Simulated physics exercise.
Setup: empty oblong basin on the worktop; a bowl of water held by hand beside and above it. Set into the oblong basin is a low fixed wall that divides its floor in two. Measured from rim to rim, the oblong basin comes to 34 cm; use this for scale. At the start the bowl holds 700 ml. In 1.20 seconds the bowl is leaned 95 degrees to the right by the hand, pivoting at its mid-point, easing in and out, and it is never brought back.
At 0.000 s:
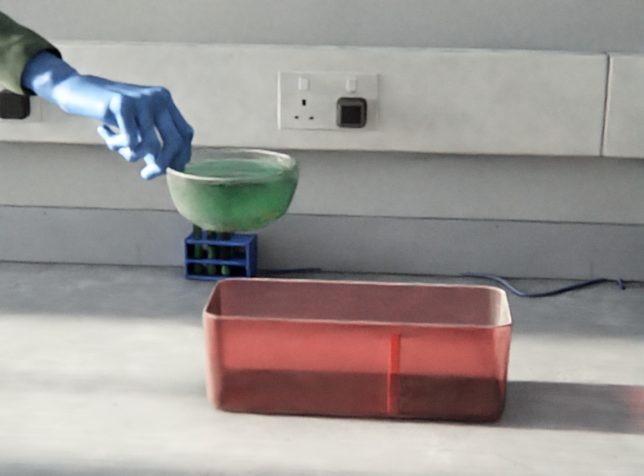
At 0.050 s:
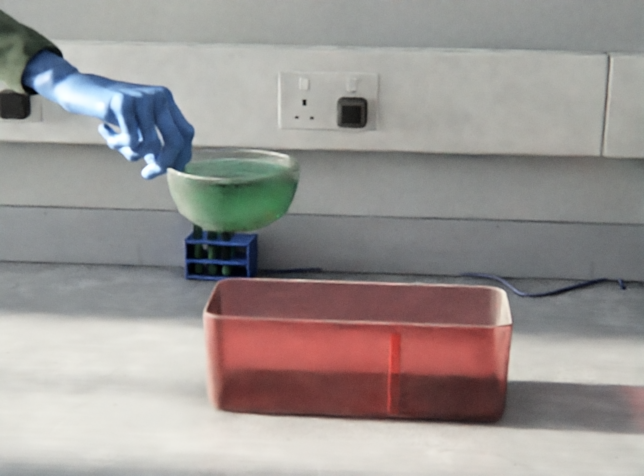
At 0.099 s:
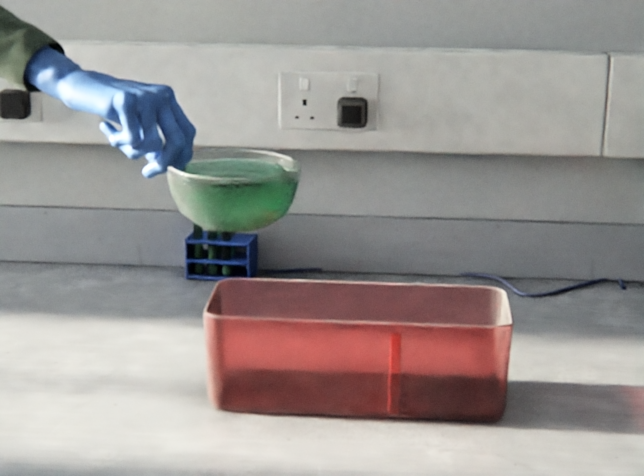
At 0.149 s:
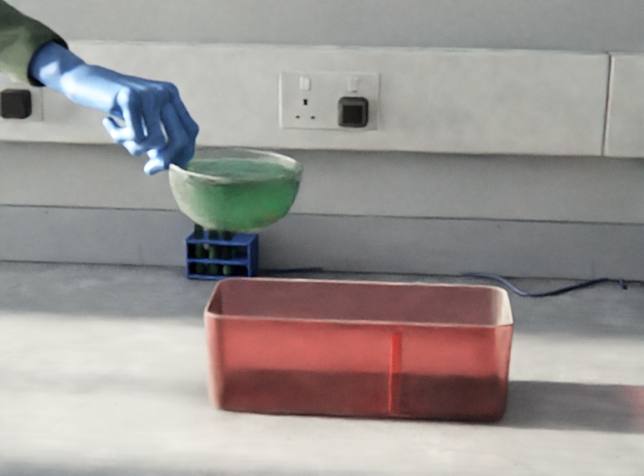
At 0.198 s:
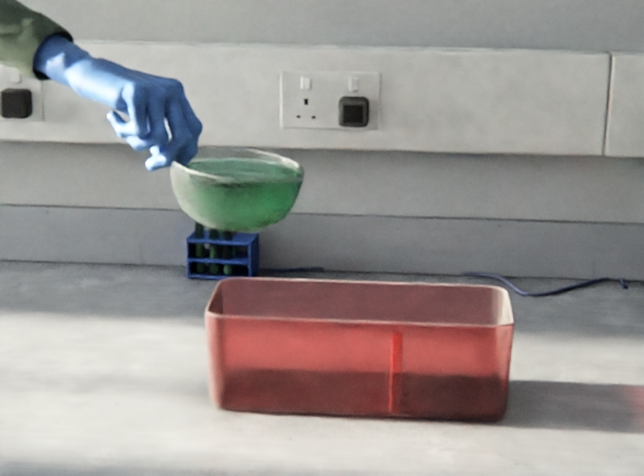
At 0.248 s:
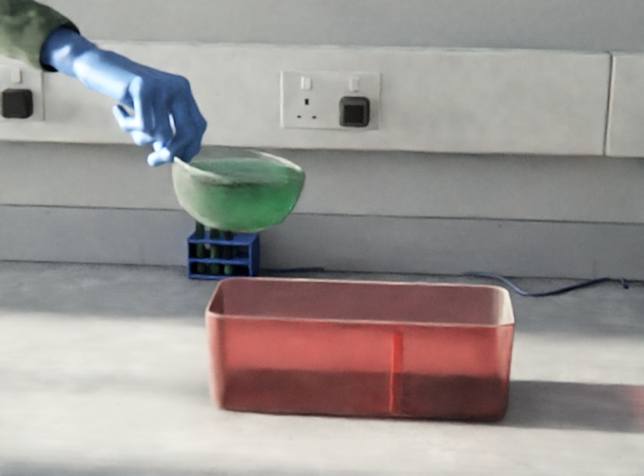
In this clip, a blue-gloved hand holds a glass bowl of green liquid above a red oblong basin on a grey worktop, keeping it nearly still at first, then tilting it slightly to the right.
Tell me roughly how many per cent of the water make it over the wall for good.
Roughly 2 per cent make it over.
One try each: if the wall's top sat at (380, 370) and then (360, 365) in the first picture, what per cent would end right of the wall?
25 in a hundred, followed by 45 in a hundred.
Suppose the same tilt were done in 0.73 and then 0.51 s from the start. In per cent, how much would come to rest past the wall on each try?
In order, 5 and 10 per cent.
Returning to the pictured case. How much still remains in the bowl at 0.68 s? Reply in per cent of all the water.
Fraction remaining: Approx. 50 per cent.
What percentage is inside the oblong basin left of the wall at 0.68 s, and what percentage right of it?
Lab note: Left near 18, right near 0.
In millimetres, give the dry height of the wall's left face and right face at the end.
Close to 24 mm left and close to 50 mm right.
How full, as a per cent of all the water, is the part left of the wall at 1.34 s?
98 %.
By 0.68 s the tilt is 58° and 50 per cent is still to pour, 19 is left of the wall and 0 right of it.
By 1.00 s the tilt is 89° and 7 per cent is still to pour, 85 is left of the wall and 1 right of it.
By 1.34 s the tilt is 95° and 0 per cent is still to pour, 98 is left of the wall and 2 right of it.
By 1.70 s the tilt is 95° and 0 per cent is still to pour, 98 is left of the wall and 2 right of it.
At rest 98 per cent lies left of the wall, 2 right of it and 0 outside.
